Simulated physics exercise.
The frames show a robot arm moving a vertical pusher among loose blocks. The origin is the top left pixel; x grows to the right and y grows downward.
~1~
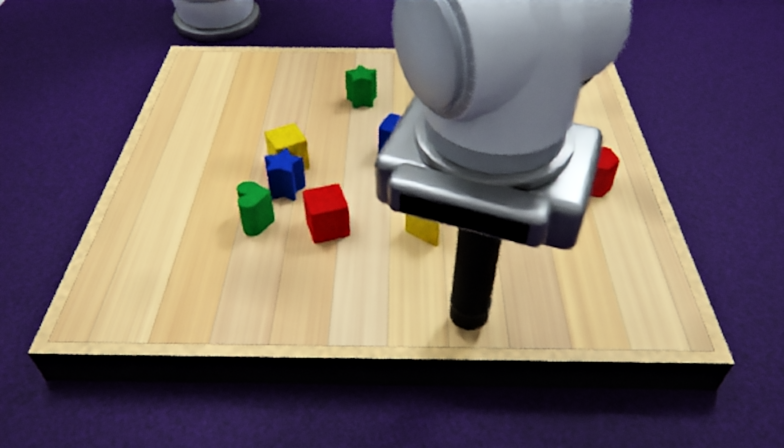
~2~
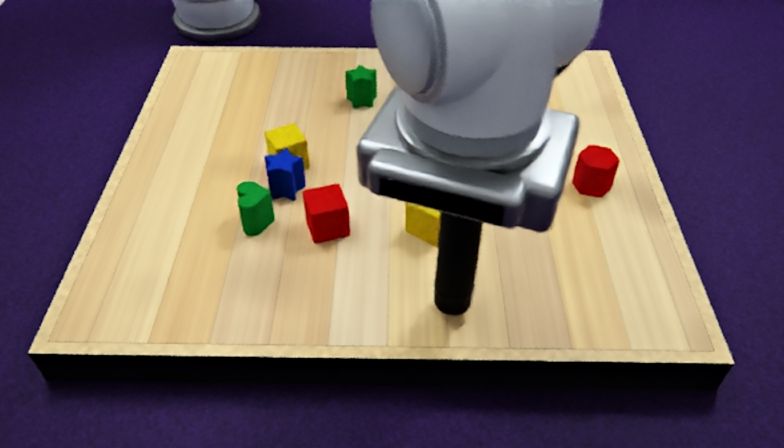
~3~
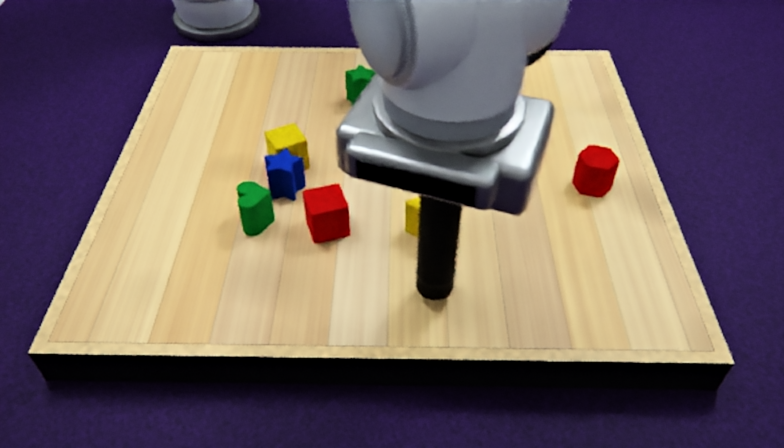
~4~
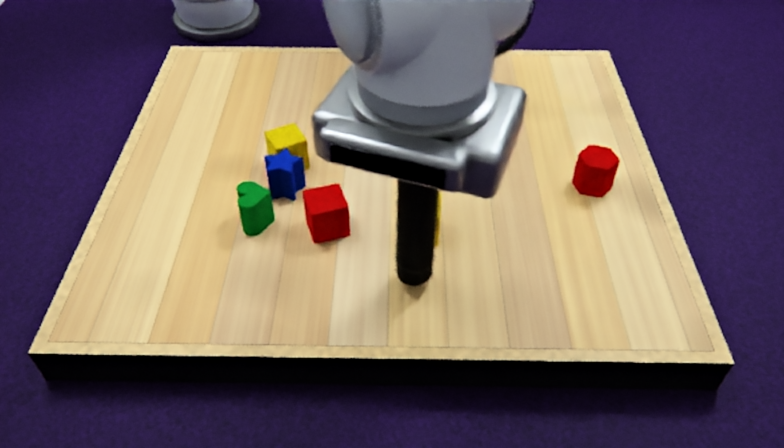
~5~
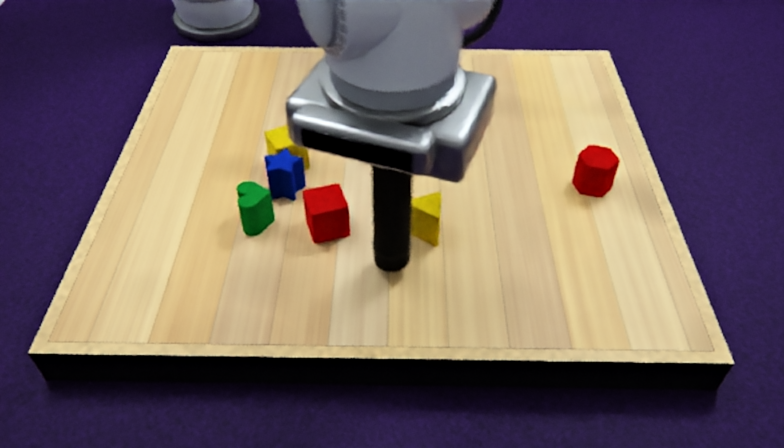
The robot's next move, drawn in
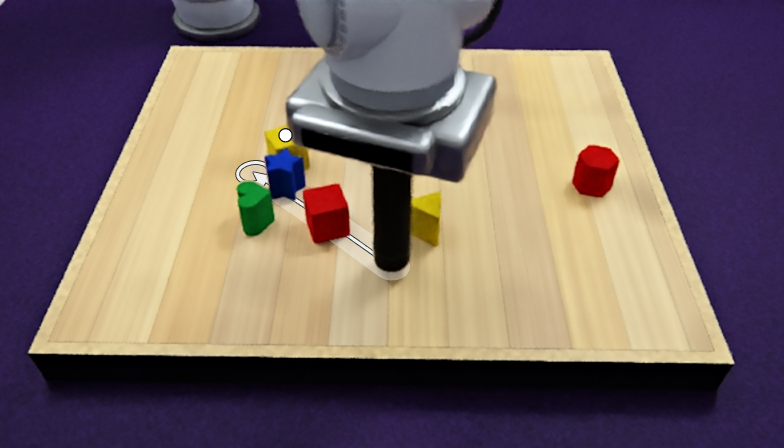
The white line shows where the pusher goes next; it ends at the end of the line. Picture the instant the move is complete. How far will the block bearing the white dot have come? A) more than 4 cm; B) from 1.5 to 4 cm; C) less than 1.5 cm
C
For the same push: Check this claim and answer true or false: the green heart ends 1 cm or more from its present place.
My answer: True.
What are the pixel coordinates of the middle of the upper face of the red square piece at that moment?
Put as a pixel place, it's (238, 172).
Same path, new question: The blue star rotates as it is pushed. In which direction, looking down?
Seen from above, clockwise.
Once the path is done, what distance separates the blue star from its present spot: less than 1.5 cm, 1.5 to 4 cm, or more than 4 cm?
It will fall in the top band, over 4 cm.
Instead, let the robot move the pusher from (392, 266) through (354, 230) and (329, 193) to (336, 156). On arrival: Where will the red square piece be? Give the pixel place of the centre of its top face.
Located at (292, 184).
The line goes from (392, 266) directly to (254, 173); the dot is on the yellow square piece.
The first path, step by step. One third of the way, pusher at (341, 224); red square piece at (304, 189), turned 15° anticlockwise.
Two thirds of the way, pusher at (295, 194); green heart at (231, 199), turned 20° anticlockwise; blue star at (259, 150), turned 90° clockwise; red square piece at (256, 175), turned 85° anticlockwise.
At the end, pusher at (252, 166); green heart at (230, 199), turned 25° anticlockwise; blue star at (222, 131), turned 115° clockwise; yellow square piece at (283, 130), turned 35° clockwise; red square piece at (238, 172), turned 120° anticlockwise.
